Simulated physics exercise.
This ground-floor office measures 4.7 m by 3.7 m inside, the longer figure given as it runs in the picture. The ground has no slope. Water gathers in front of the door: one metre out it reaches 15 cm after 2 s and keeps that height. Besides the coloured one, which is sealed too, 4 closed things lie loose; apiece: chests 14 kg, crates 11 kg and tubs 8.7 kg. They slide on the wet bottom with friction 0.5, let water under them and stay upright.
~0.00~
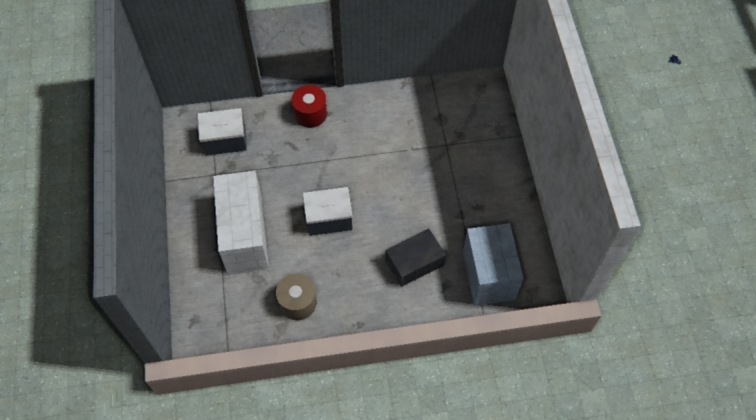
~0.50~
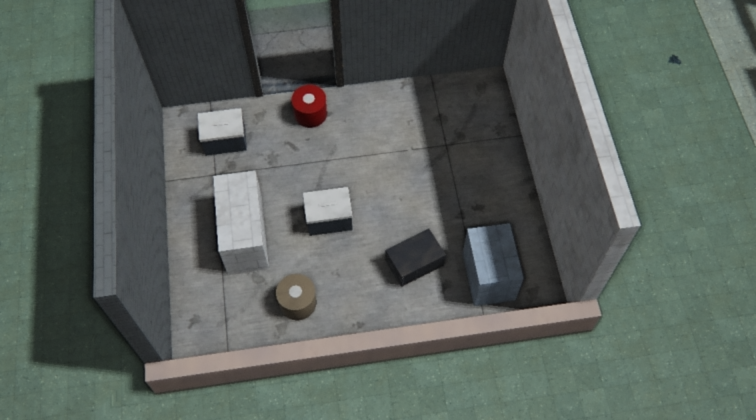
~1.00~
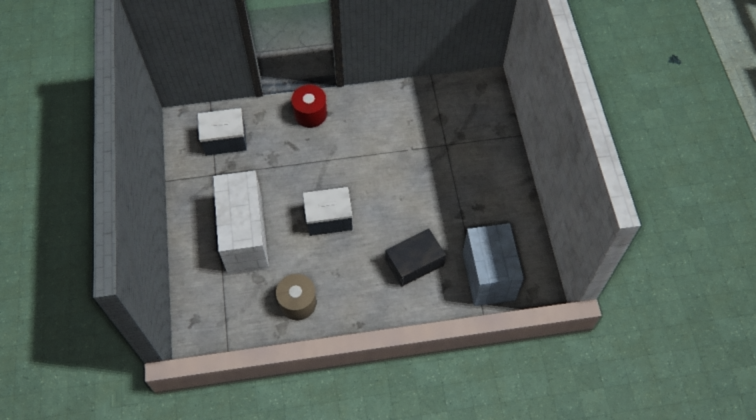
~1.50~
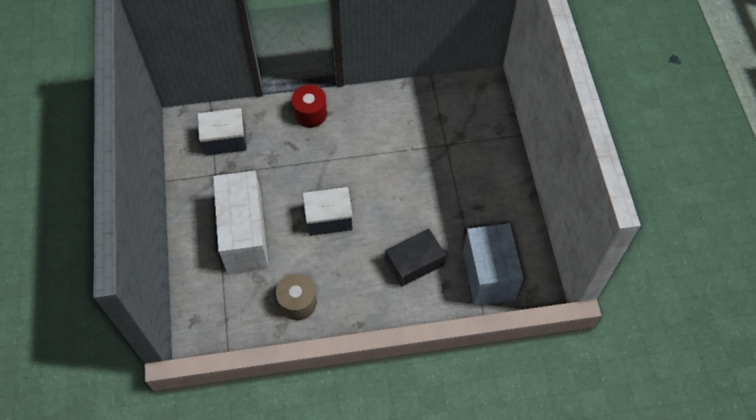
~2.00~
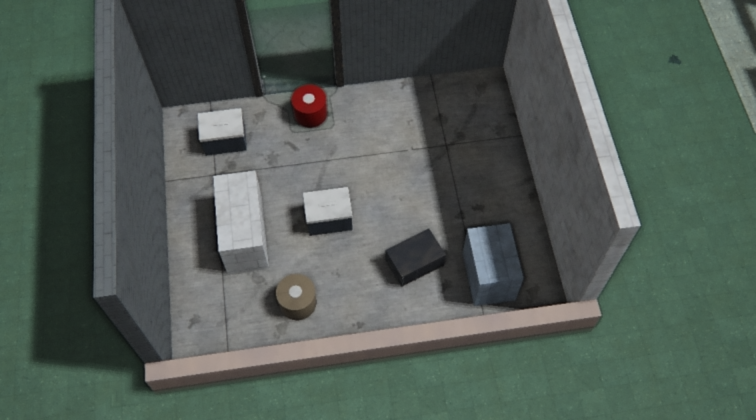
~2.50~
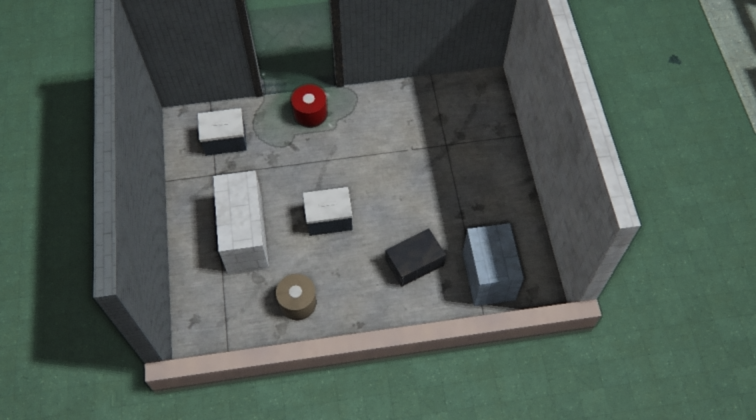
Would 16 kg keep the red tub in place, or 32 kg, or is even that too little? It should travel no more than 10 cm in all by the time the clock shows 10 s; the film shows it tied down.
Verdict: Only the larger load is enough.
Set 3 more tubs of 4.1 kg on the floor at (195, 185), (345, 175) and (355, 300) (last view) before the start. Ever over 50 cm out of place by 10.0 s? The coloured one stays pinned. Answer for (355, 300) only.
It is short of it.
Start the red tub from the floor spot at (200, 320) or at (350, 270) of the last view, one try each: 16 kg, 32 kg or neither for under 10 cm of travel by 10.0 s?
In turn: Either load holds; the smaller is enough.
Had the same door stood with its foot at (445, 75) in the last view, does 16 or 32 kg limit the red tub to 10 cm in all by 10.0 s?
In that case the lower weight is enough.
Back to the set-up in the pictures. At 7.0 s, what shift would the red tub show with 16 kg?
Roughly 50 cm.
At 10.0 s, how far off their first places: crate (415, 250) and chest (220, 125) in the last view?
In that order: 0 cm, 10 cm.
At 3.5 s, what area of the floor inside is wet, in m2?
Roughly 4.5 m2.
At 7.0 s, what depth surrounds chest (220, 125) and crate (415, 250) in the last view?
About 5 and 1 cm.
After 3.5 s the red tub would be 42 cm from its start with 16 kg and 0 cm from its start with 32 kg; 7 cm of water round it then.
After 4.5 s the red tub would be 49 cm from its start with 16 kg and 0 cm from its start with 32 kg; 5 cm of water round it then.
After 7.0 s the red tub would be 49 cm from its start with 16 kg and 0 cm from its start with 32 kg; 5 cm of water round it then.
After 10.0 s the red tub would be 49 cm from its start with 16 kg and 0 cm from its start with 32 kg; 6 cm of water round it then.
